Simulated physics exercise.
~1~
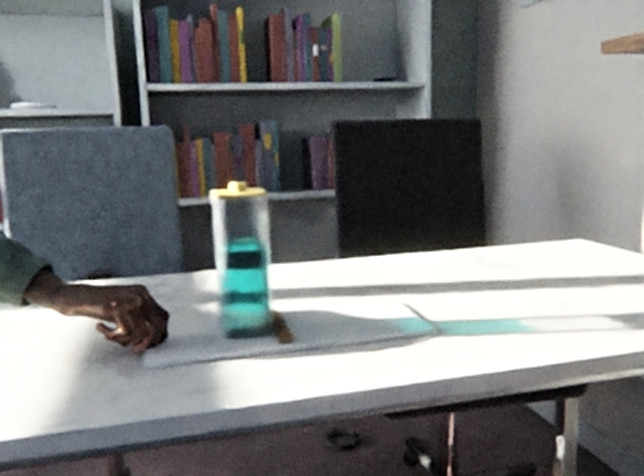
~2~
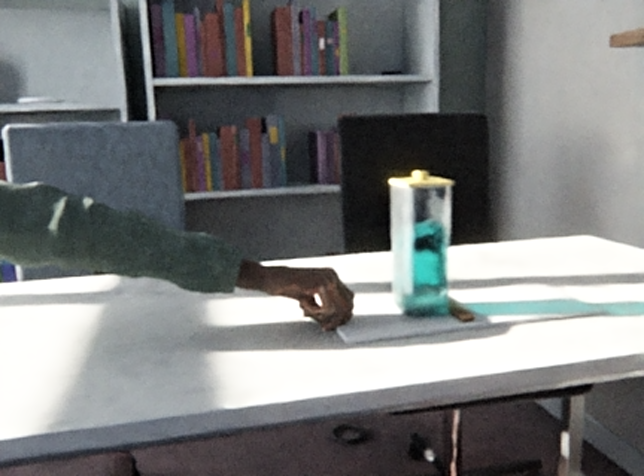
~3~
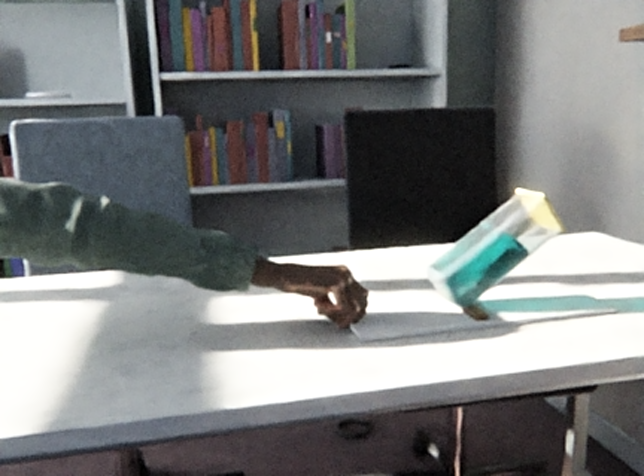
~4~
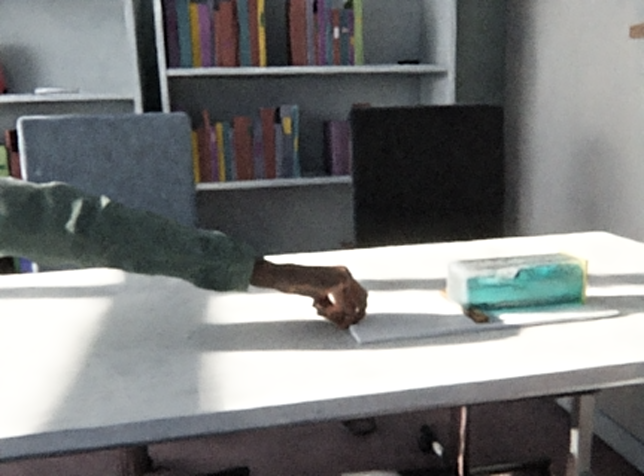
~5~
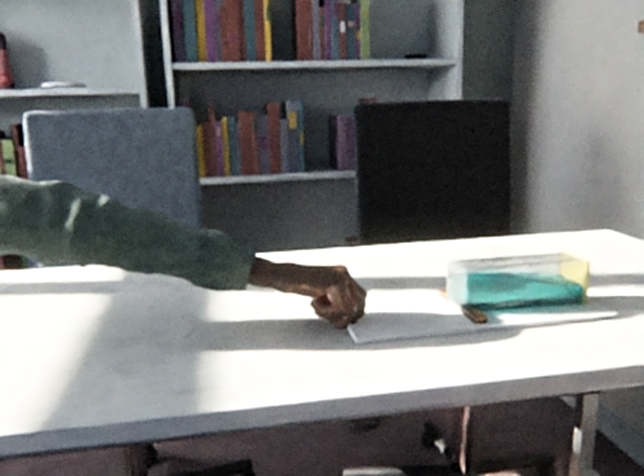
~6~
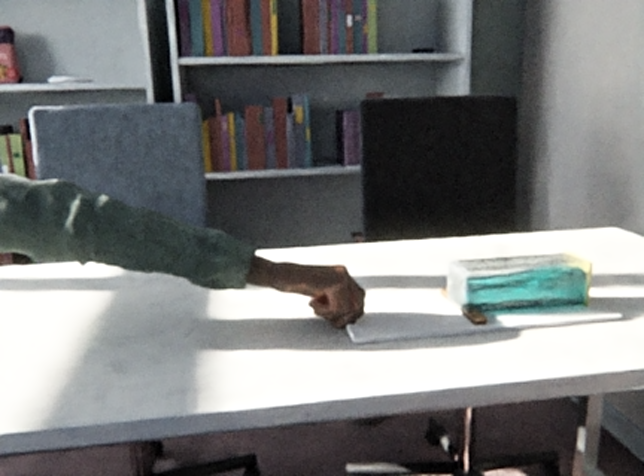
A clear square bottle with a yellow cap and teal liquid stands on a thin pale board, beside a small brown batten, on a white table seen from the front in a sunlit room. Behind it are a grey chair, a black chair and shelves of colourful books. A hand in a dark green sleeve, at the left end of the board, slides it to the right with the bottle upright. The board stops, and the bottle tips over to the right across the batten. It lands on its side and stays lying there, cap to the right, while the hand remains at the board.
